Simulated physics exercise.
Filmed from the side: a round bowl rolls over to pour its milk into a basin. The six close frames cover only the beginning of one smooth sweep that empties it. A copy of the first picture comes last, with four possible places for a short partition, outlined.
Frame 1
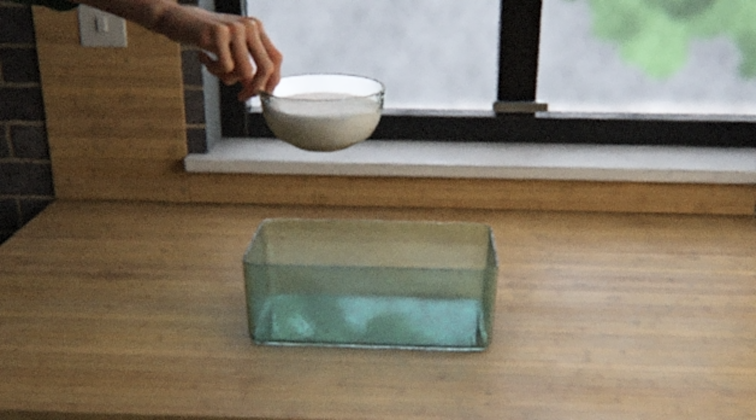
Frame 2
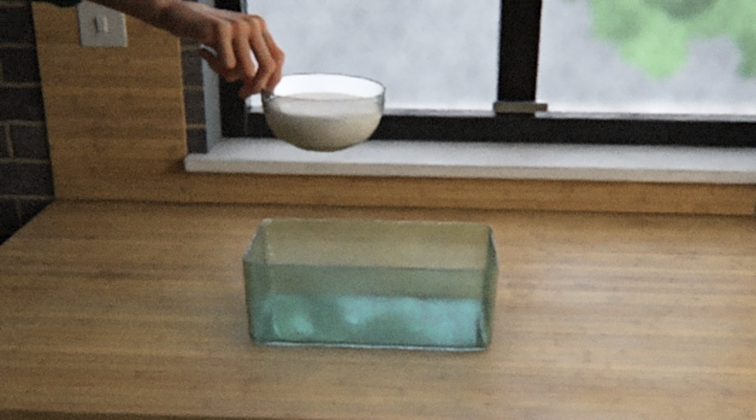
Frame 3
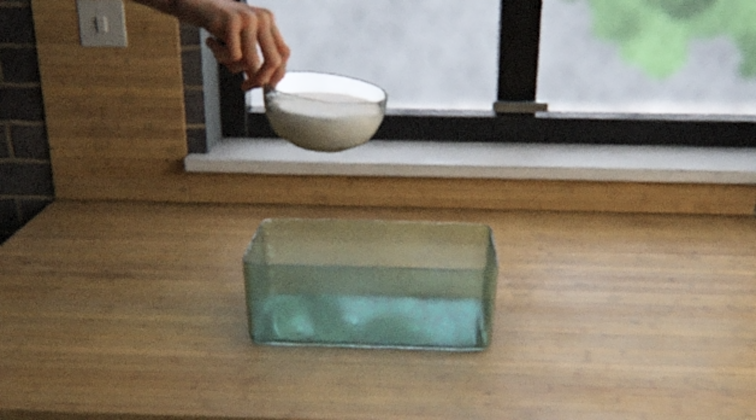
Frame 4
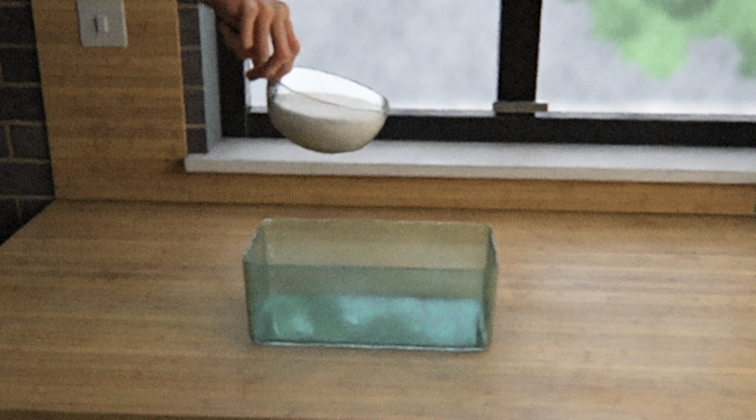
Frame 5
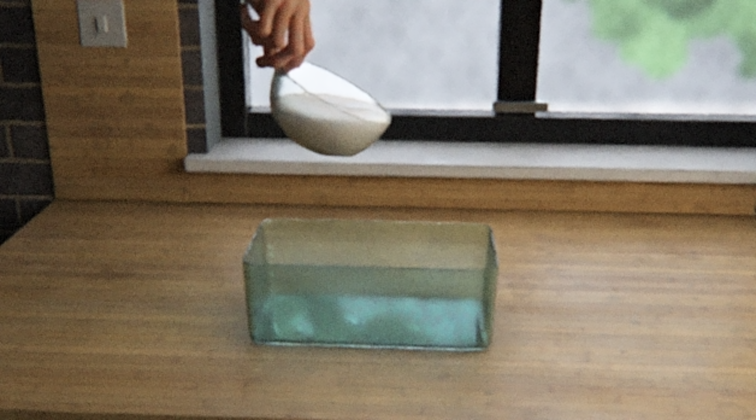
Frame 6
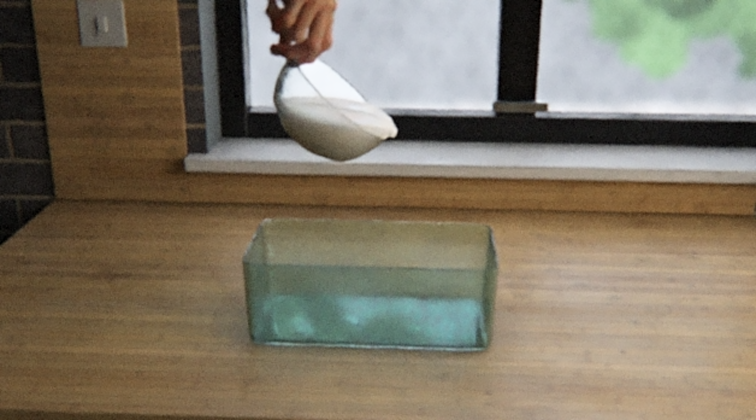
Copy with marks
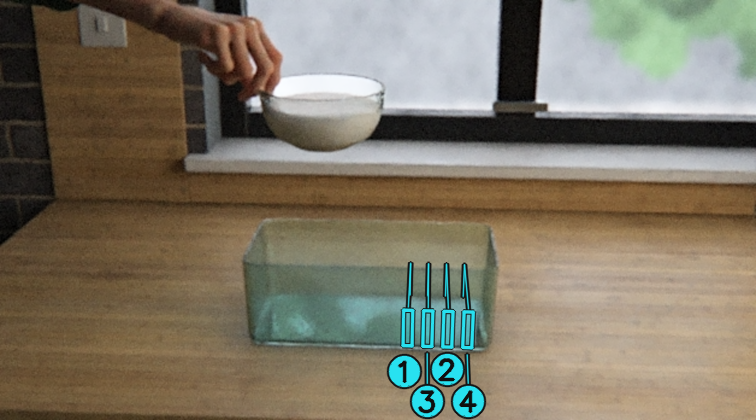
A clear round bowl of white milk, gripped by a hand at upper left, hangs above a wooden counter before a dark-framed window, seen from the side by a still camera. Below it sits a rectangular greenish glass basin, with a light switch and dark brick at left. The hand shifts right and rolls the bowl steadily rightward until milk reaches just over its lowered right lip.
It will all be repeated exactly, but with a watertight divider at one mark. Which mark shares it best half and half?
1 works best here.
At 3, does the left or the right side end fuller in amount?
The left one.
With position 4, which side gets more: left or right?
More ends on the left.
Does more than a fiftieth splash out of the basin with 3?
Yes.
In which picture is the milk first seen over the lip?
Picture 6.
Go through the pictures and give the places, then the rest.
In the first picture, upright, lip at (383, 87); basin from (249, 339) to (492, 347); nothing has left yet.
In the second picture, upright, lip at (384, 89); nothing has left yet.
In the third picture, tipped about 8°, lip at (386, 95); nothing has left yet.
In the fourth picture, tipped about 17°, lip at (388, 105); nothing has left yet.
In the fifth picture, tipped about 28°, lip at (389, 118); nothing has left yet.
In the sixth picture, tipped about 42°, lip at (386, 133); milk is over the lip, down to (393, 134).
On the marked copy, 1 at (407, 352); 2 at (447, 353); 3 at (427, 353); 4 at (467, 354).
With 1, about 46 % ends left of the wall and 48 % right of it; 6 % is lost outside.
With 2, about 86 % ends left of the wall and 6 % right of it; 8 % is lost outside.
With 3, about 68 % ends left of the wall and 24 % right of it; 8 % is lost outside.
With 4, about 83 % ends left of the wall and 6 % right of it; 10 % is lost outside.
